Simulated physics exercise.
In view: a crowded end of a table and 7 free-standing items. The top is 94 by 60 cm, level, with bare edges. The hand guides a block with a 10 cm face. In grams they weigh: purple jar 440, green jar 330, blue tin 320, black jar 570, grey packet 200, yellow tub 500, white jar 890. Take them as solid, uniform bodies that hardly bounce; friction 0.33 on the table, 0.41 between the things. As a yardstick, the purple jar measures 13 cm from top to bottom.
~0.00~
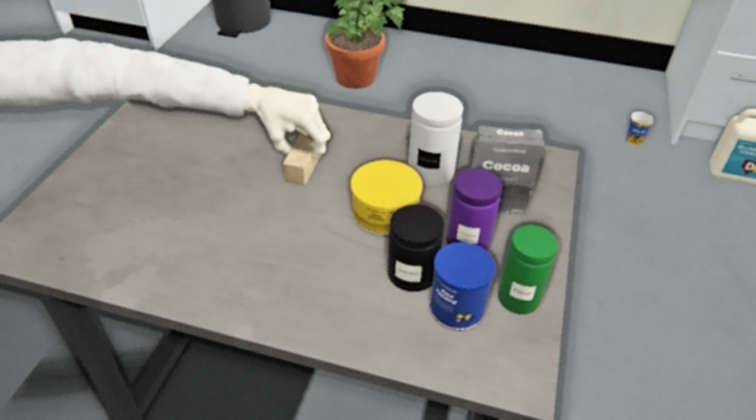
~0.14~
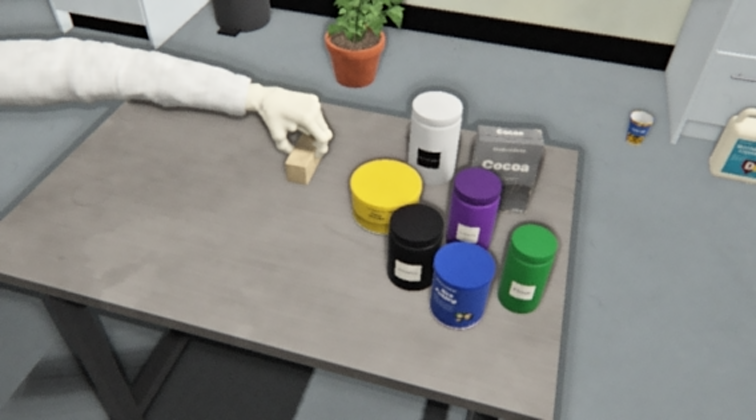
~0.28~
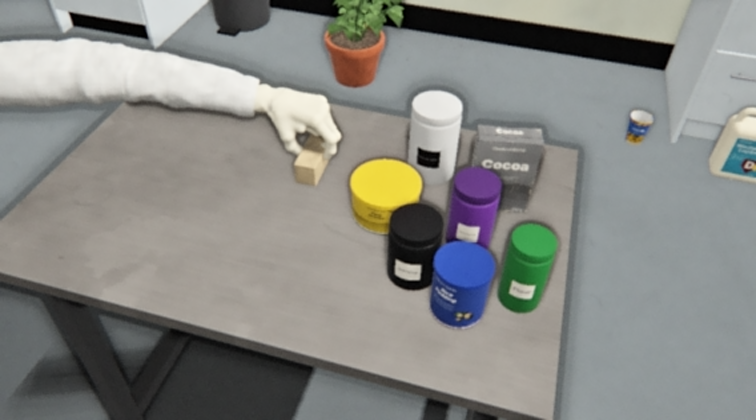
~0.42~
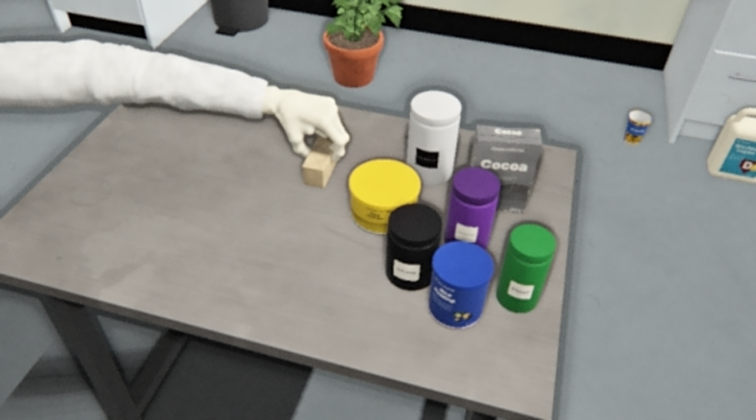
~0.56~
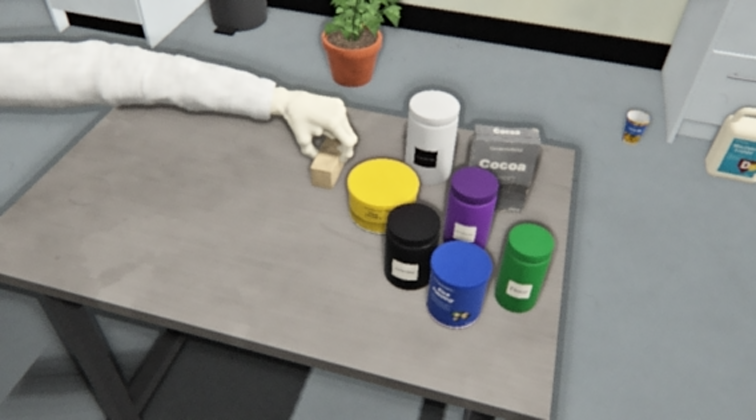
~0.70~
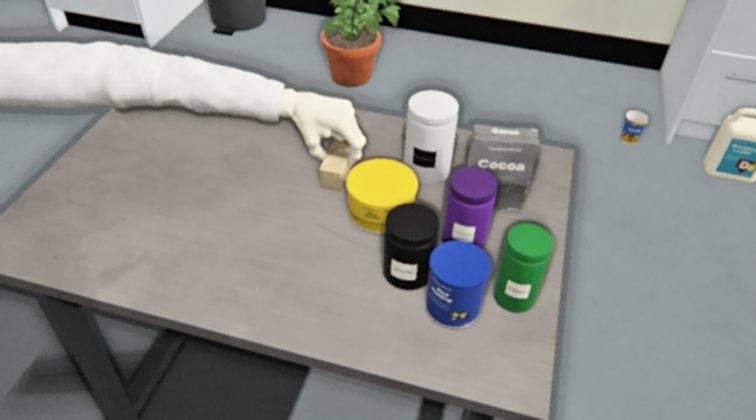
The clip shows a white-sleeved arm and pale hand sliding a small wooden block a short way rightward across a table toward a yellow tub, while the tub and the crowded jars, blue tin and grey packet stay standing.
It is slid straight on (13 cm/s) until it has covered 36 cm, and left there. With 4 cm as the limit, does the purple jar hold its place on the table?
The purple jar keeps its place.
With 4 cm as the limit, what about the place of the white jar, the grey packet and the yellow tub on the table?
The white jar leaves its spot; the grey packet ends elsewhere; the yellow tub gets shifted.
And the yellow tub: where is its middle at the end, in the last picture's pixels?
Around (411, 216).
After 1.30 s, block slid 15 cm; yellow tub slid 4 cm.
After 1.80 s, block slid 22 cm; yellow tub slid 7 cm; white jar slid 5 cm.
After 2.30 s, block slid 28 cm; white jar slid 11 cm; yellow tub slid 7 cm.
After 2.70 s, block slid 34 cm; white jar slid 15 cm; yellow tub slid 7 cm; grey packet slid 4 cm.
At rest (3.3 s), not toppled but over 4 cm from the start, grey packet, yellow tub and white jar; the other 4 in place, give or take 4 cm. Seen from the same camera at the end, purple jar near (471, 214).
